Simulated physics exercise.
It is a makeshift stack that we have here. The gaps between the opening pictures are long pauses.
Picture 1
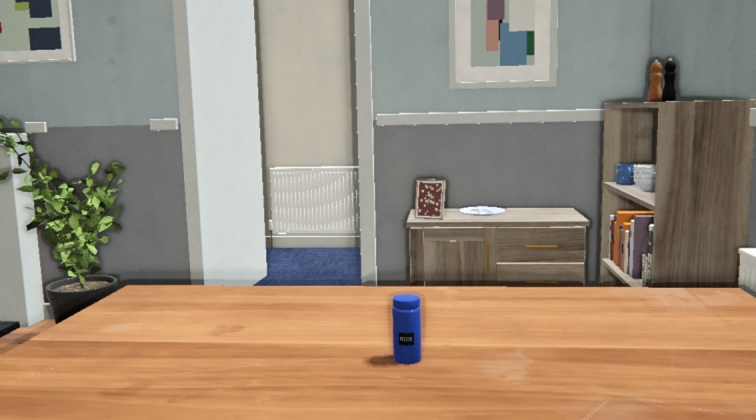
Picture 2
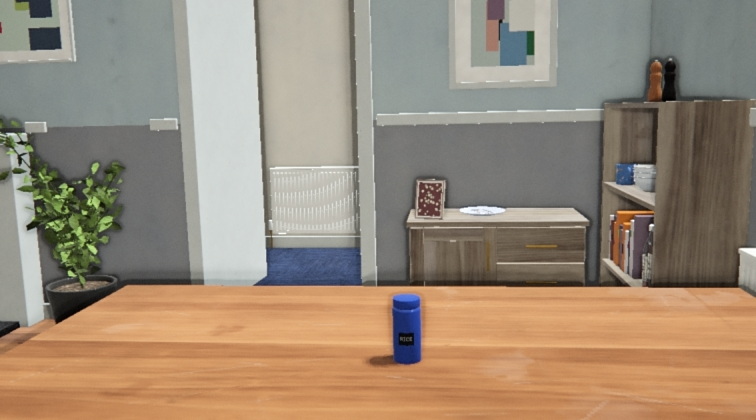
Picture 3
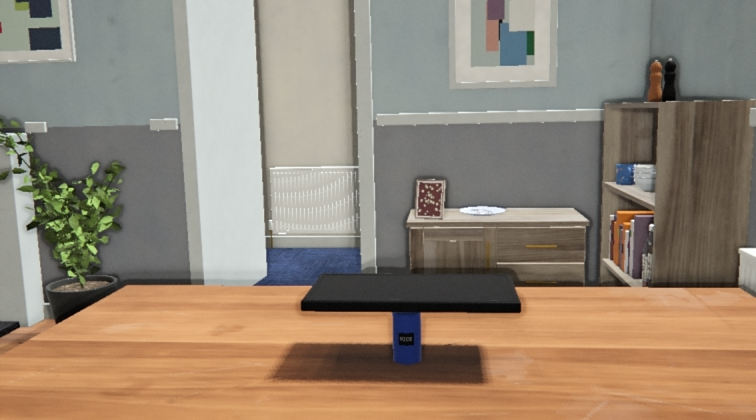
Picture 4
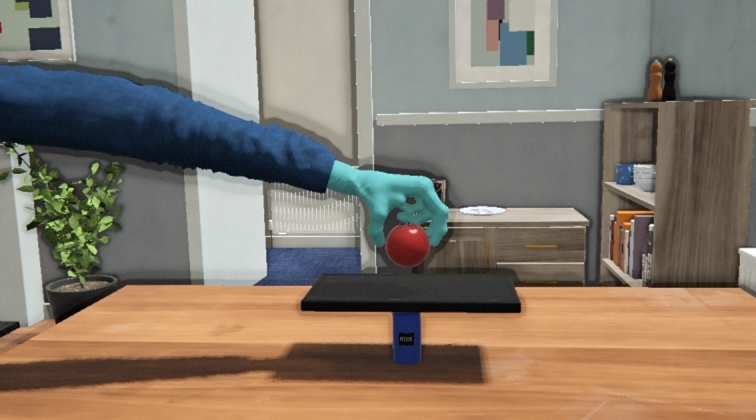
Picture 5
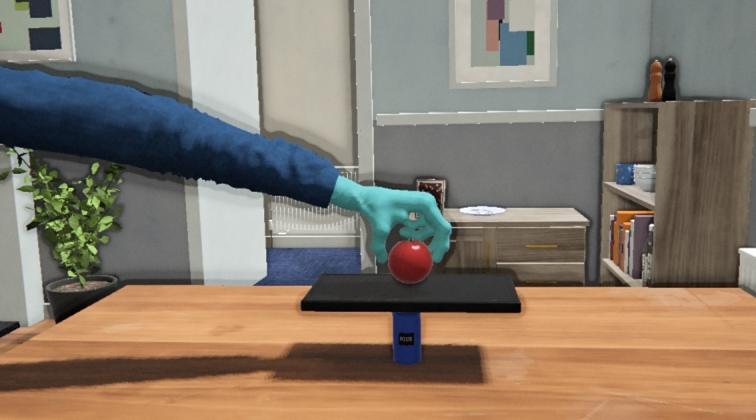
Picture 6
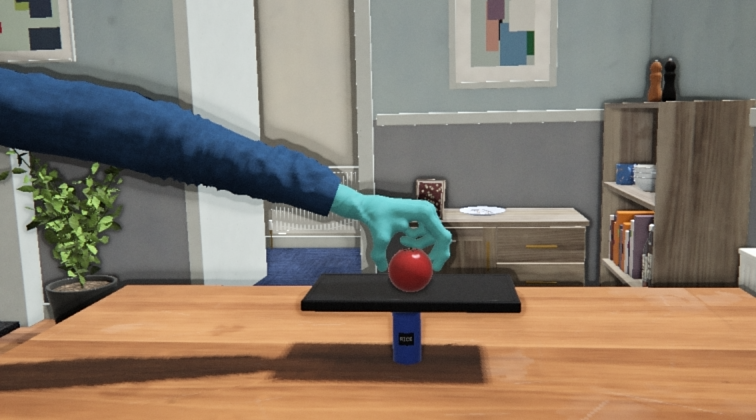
At the start, a small blue container stands alone on a wooden table, and nothing moves. A flat black lid then appears balanced across its top. Next, a teal-gloved hand on a blue-sleeved arm reaches in from the left, lowers a red tomato and sets it on the lid, still holding it.
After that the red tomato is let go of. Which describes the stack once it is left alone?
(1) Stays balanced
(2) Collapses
Stays balanced (1).
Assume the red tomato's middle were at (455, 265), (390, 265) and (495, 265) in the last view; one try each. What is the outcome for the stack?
Try one - toppled; try two - upright; try three - toppled.
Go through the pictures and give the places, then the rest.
In the first frame, the last thing is not in view yet.
In the second frame, the last thing is not in view yet.
In the third frame, the last thing is not in view yet; black lid (412, 291).
The fourth frame shows coming down; red tomato (407, 245); black lid (412, 291).
The fifth frame shows coming down; red tomato (410, 261); black lid (412, 291).
The sixth frame shows set down, still held; red tomato (410, 270); black lid (412, 291).
Then, 0.30 s past the last view, nothing moves.
Then, 0.70 s past the last view, red tomato resting near (410, 270).
Finally, all 3 still in place. Final places as the last picture's camera would see them, red tomato near (410, 270). The stack holds.
